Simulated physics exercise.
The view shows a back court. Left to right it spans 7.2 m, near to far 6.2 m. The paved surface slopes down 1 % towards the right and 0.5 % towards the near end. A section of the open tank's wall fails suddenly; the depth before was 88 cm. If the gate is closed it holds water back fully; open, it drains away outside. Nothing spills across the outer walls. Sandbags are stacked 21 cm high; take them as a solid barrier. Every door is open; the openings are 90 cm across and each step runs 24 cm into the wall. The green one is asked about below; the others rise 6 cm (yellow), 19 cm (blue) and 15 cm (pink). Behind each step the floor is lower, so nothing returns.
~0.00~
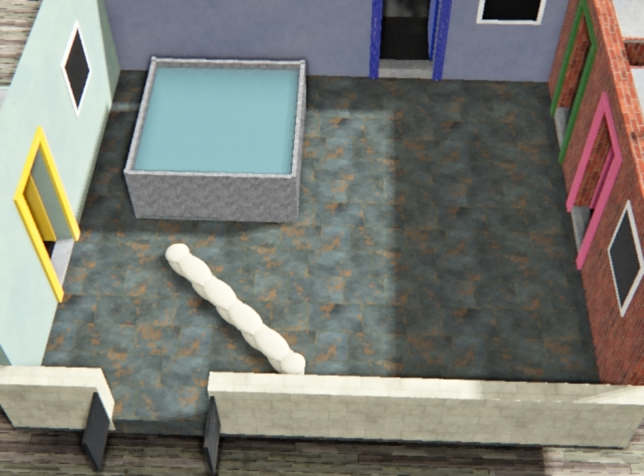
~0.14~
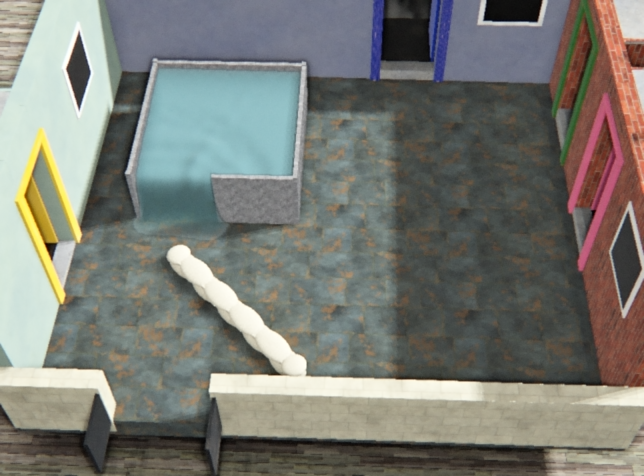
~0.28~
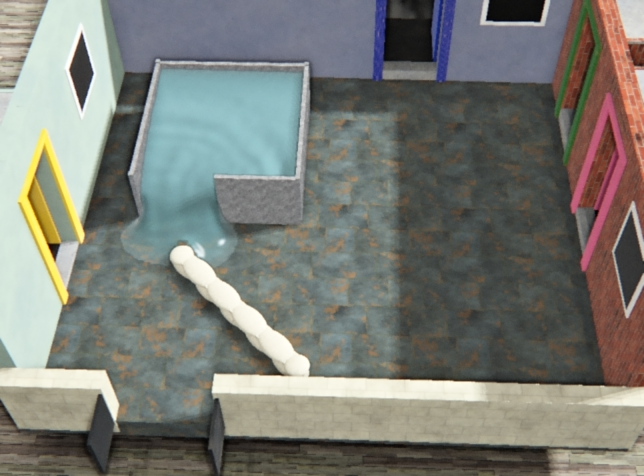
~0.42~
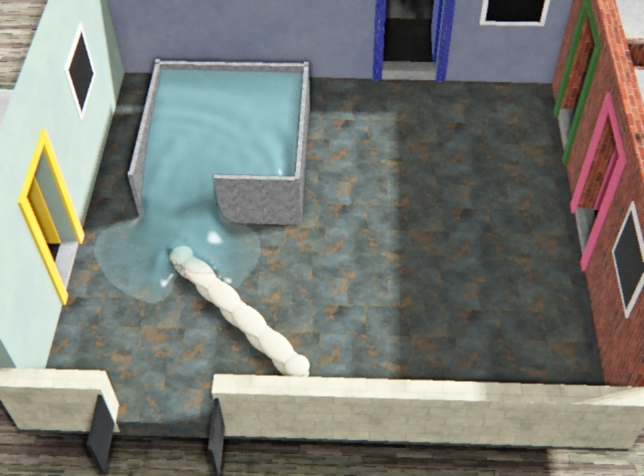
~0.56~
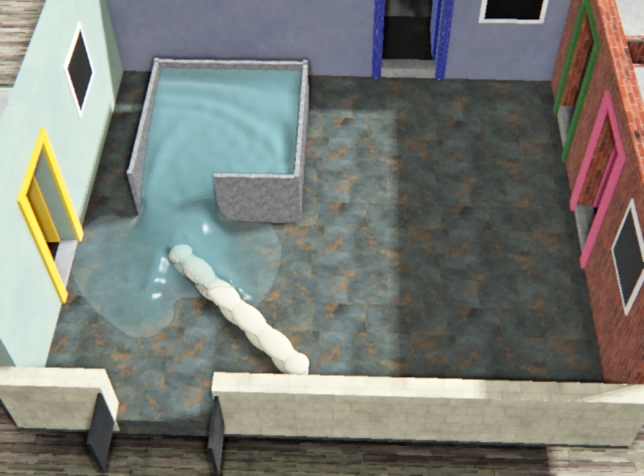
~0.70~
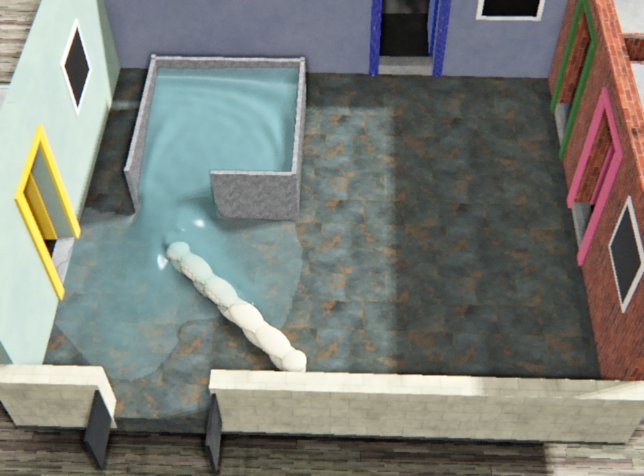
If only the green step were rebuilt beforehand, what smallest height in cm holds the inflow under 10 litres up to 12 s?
It would have to be roughly 8.5 cm high.
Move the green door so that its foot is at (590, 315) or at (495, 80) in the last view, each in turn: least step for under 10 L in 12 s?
About 19 and 12.0 cm.
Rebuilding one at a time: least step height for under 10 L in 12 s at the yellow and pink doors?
About 30 cm at yellow and 6.0 cm at pink.
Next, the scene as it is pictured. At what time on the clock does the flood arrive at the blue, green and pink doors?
Arrival: Blue 6.5 s, green 4.5 s, pink 3.4 s.
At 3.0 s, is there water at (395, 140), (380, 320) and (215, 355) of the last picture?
In turn: Still dry, flooded, flooded.
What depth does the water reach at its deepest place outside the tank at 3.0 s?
Up to some 37 cm.
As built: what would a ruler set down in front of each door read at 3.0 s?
In cm: Yellow 12, blue 0, green 0, pink 0.
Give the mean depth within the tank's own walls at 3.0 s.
Some 41 cm.
After 1.4 s water covers 30 % of the floor, deepest (64 cm) near (35, 397); it has not reached the green door.
After 3.0 s water covers 45 % of the floor, deepest (37 cm) near (63, 398); it has not reached the green door.
After 12.0 s water covers 95 % of the floor, deepest (14 cm) near (595, 415); 11 cm at the green door, 0 litres in over its 21 cm step.
At the green door as built, the water arrived by 4.4 s and peaked near 12 cm at 10.6 s.
Run again over the same 12 s with other heights there, 17 litres in over 7.5 cm, 3 litres over 10.5 cm. The limit of 10 litres is kept from about 8.5 cm up.
